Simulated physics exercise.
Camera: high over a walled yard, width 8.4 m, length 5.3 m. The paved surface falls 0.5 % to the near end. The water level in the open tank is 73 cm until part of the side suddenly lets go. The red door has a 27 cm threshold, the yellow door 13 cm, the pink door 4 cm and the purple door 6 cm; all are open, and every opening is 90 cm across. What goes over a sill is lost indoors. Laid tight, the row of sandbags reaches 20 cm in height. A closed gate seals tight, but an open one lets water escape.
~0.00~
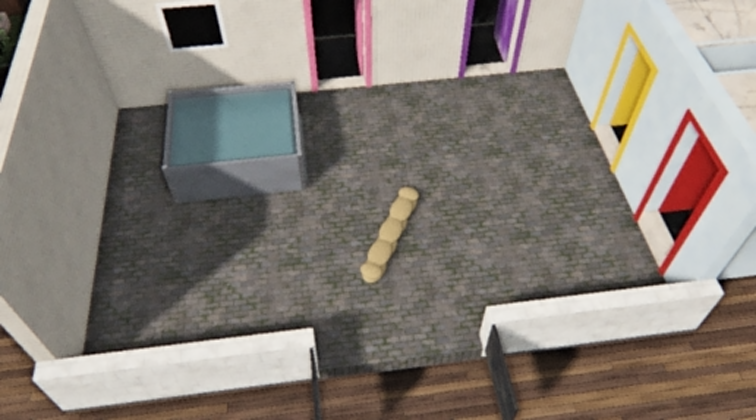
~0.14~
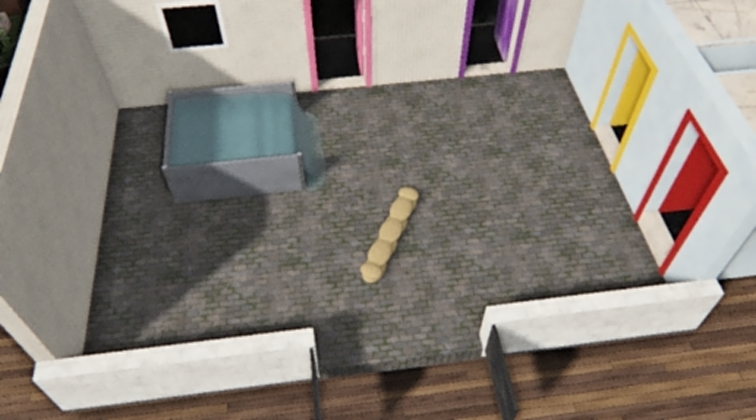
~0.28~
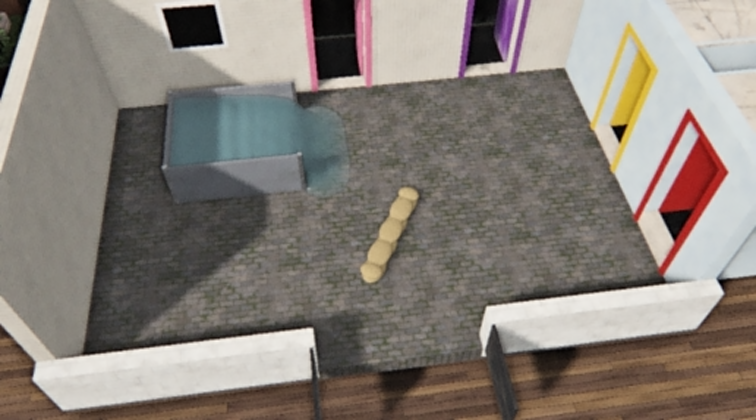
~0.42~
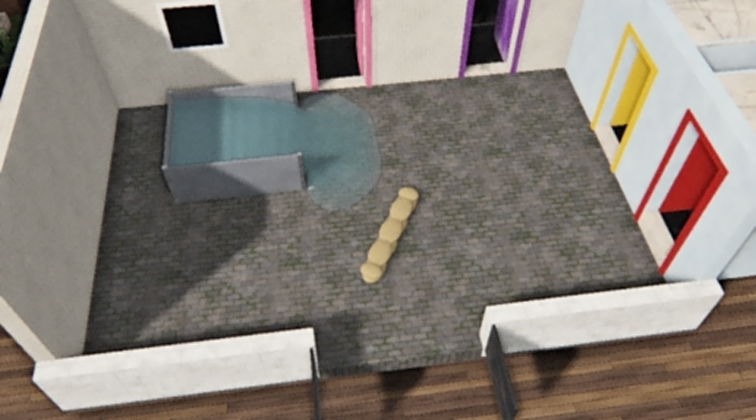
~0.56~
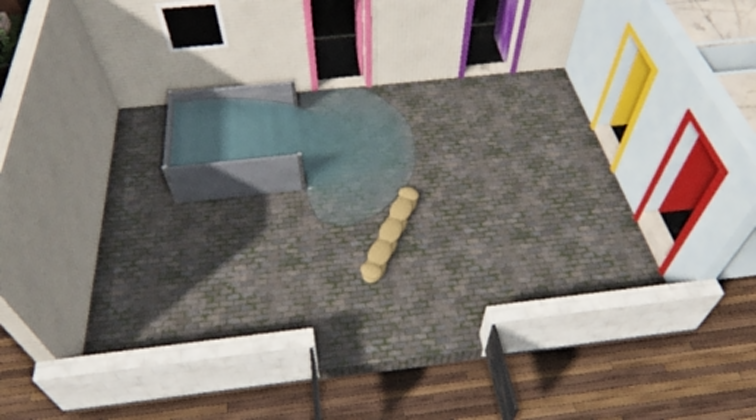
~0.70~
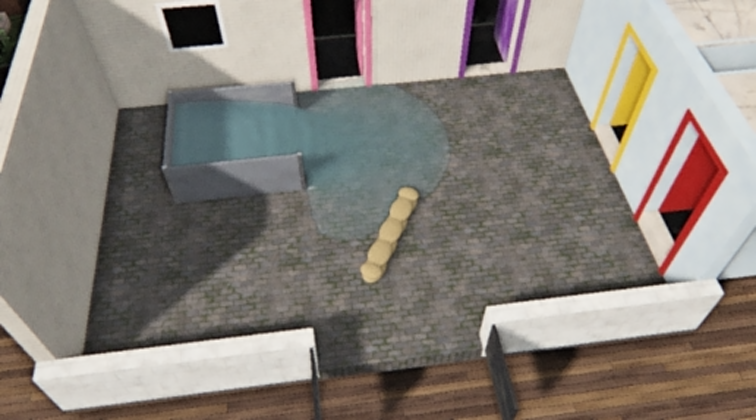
A walled yard with dark paving is seen from high above, with a grey tank of blue-green water at the upper left. Pink and purple doorways stand in the back wall, yellow and red ones at the right, and a tan row of sandbags lies mid-floor. Water pours from the tank's right side and fans out across the paving, reaching the sandbags, while the camera stays still.
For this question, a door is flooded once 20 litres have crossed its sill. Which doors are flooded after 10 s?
Door by door: The red door is not flooded; the yellow door is flooded; the pink door is flooded; the purple door is flooded.
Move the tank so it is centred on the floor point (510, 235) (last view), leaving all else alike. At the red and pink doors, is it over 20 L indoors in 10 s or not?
For the red door, the amount is too high; for the pink door, the amount is acceptable.
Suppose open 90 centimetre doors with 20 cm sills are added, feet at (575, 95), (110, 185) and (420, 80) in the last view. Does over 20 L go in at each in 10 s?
More, less, less.
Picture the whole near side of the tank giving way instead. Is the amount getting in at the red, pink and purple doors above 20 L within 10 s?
Then it goes red fine, pink fine, purple fine.
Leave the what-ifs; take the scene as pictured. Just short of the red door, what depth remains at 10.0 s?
It's about 8.5 cm.
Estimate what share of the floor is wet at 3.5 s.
Wet share: Near 55 percent.
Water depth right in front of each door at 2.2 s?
Centimetres: Red 1 / yellow 24 / pink 7 / purple 11.
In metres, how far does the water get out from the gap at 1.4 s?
Some 5.2 metres from the gap.
After 1.4 s water covers 35 % of the floor and is deepest (30 cm) near (396, 201); red door not reached, yellow door not reached, pink door 7 cm at the sill, 16 L in, purple door 7 cm at the sill, 0 L in.
After 2.2 s water covers 45 % of the floor and is deepest (38 cm) near (562, 78); red door not reached, yellow door 24 cm at the sill, 14 L in, pink door 7 cm at the sill, 40 L in, purple door 11 cm at the sill, 2 L in.
After 3.5 s water covers 55 % of the floor and is deepest (26 cm) near (536, 108); red door 12 cm at the sill, 0 L in, yellow door 24 cm at the sill, 83 L in, pink door 6 cm at the sill, 59 L in, purple door 8 cm at the sill, 12 L in.
After 6.0 s water covers 70 % of the floor and is deepest (18 cm) near (592, 307); red door 13 cm at the sill, 0 L in, yellow door 10 cm at the sill, 111 L in, pink door 3 cm at the sill, 65 L in, purple door 11 cm at the sill, 49 L in.
After 10.0 s water covers 85 % of the floor and is deepest (10 cm) near (80, 383); red door 8 cm at the sill, 0 L in, yellow door 5 cm at the sill, 112 L in, pink door 3 cm at the sill, 65 L in, purple door 4 cm at the sill, 60 L in.
